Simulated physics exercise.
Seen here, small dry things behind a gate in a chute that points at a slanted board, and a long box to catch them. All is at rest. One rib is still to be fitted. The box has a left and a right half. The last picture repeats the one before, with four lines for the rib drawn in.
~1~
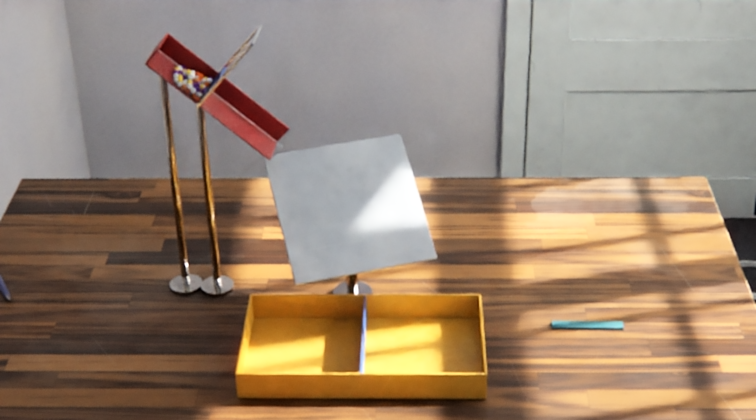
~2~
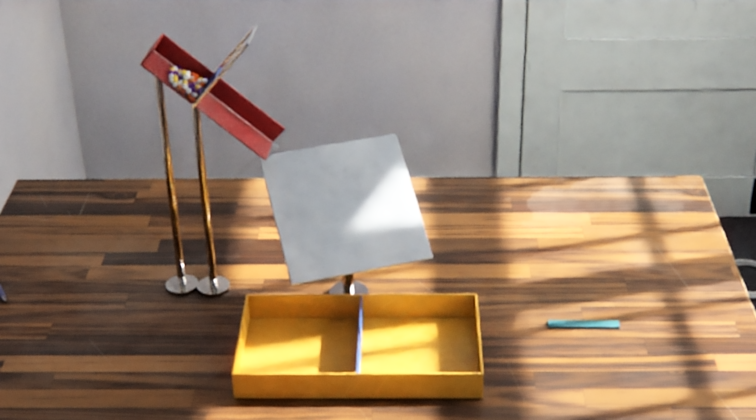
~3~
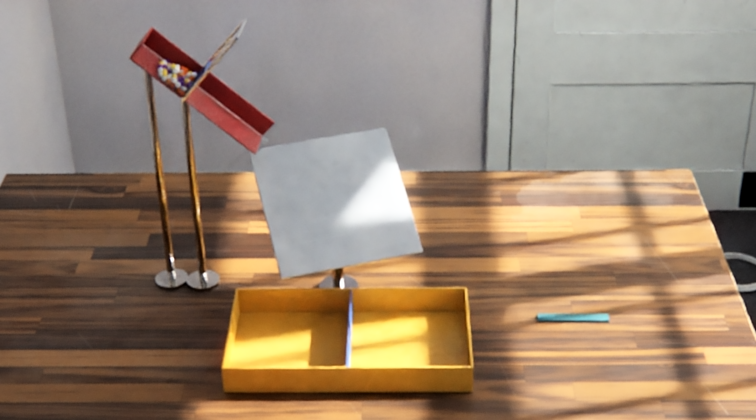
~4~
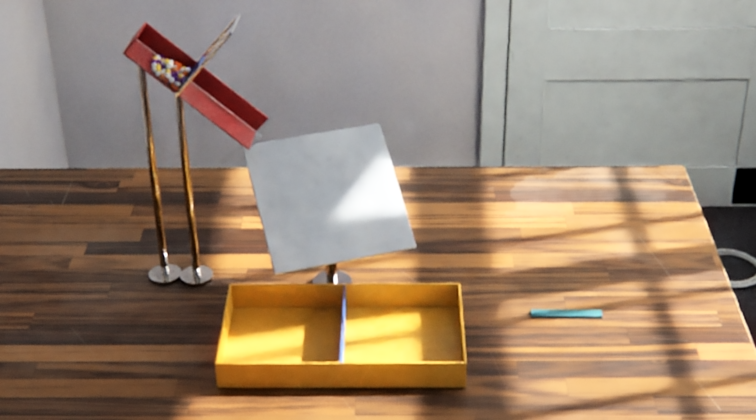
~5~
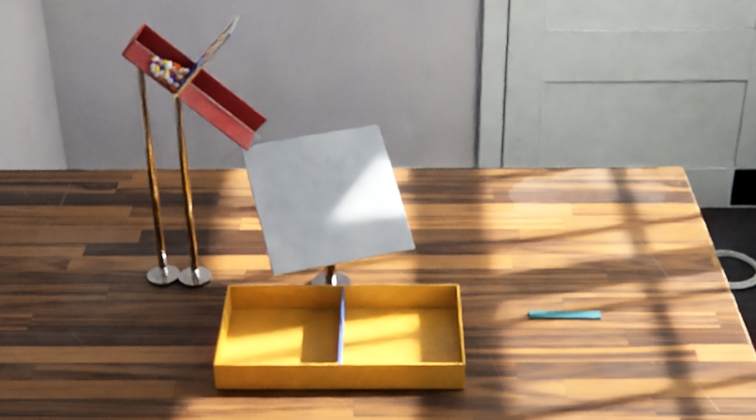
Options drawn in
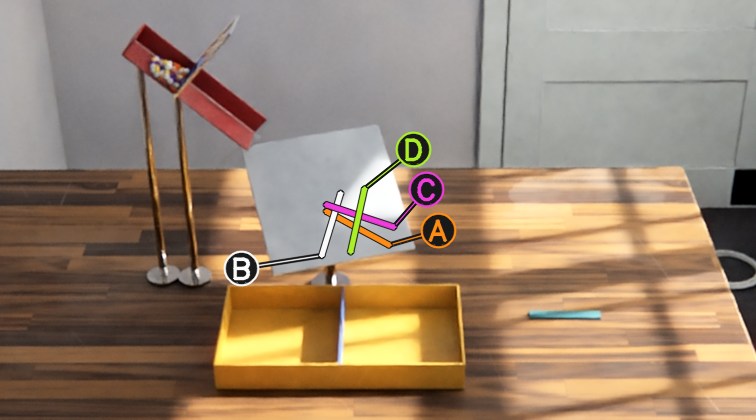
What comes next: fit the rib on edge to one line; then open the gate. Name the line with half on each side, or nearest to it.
The answer is line D.
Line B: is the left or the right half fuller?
The left half.
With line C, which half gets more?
The right half.
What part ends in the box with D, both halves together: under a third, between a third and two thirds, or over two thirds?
It is over two thirds.
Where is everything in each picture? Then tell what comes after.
Load behind the gate (198, 81), round plastic beads; lip of the chute (273, 151), sloping fairly steeply, in the first frame.
Middle of the board (346, 206), tilted fairly steeply; middle of its low edge (364, 271); of its high edge (328, 145), in the second frame.
Front corners of the box (222, 368) and (472, 367); front end of its middle wall (347, 367); gate still shut (204, 72), in the third frame.
Middle of the load (176, 70); lip (252, 141), in the fourth frame.
Middle of the load (175, 72); lip (251, 142), in the fifth frame.
On the marked copy, line A from (326, 211) to (389, 245); line B from (340, 193) to (321, 255); line C from (326, 204) to (393, 227); line D from (364, 188) to (350, 251).
With A, of what is caught, roughly a quarter in the left half, the larger part in the right.
With B, of what is caught, the larger part in the left half, about a tenth in the right.
With C, of what is caught, about a tenth in the left half, the larger part in the right.
With D, of what is caught, roughly half in the left half, roughly half in the right.
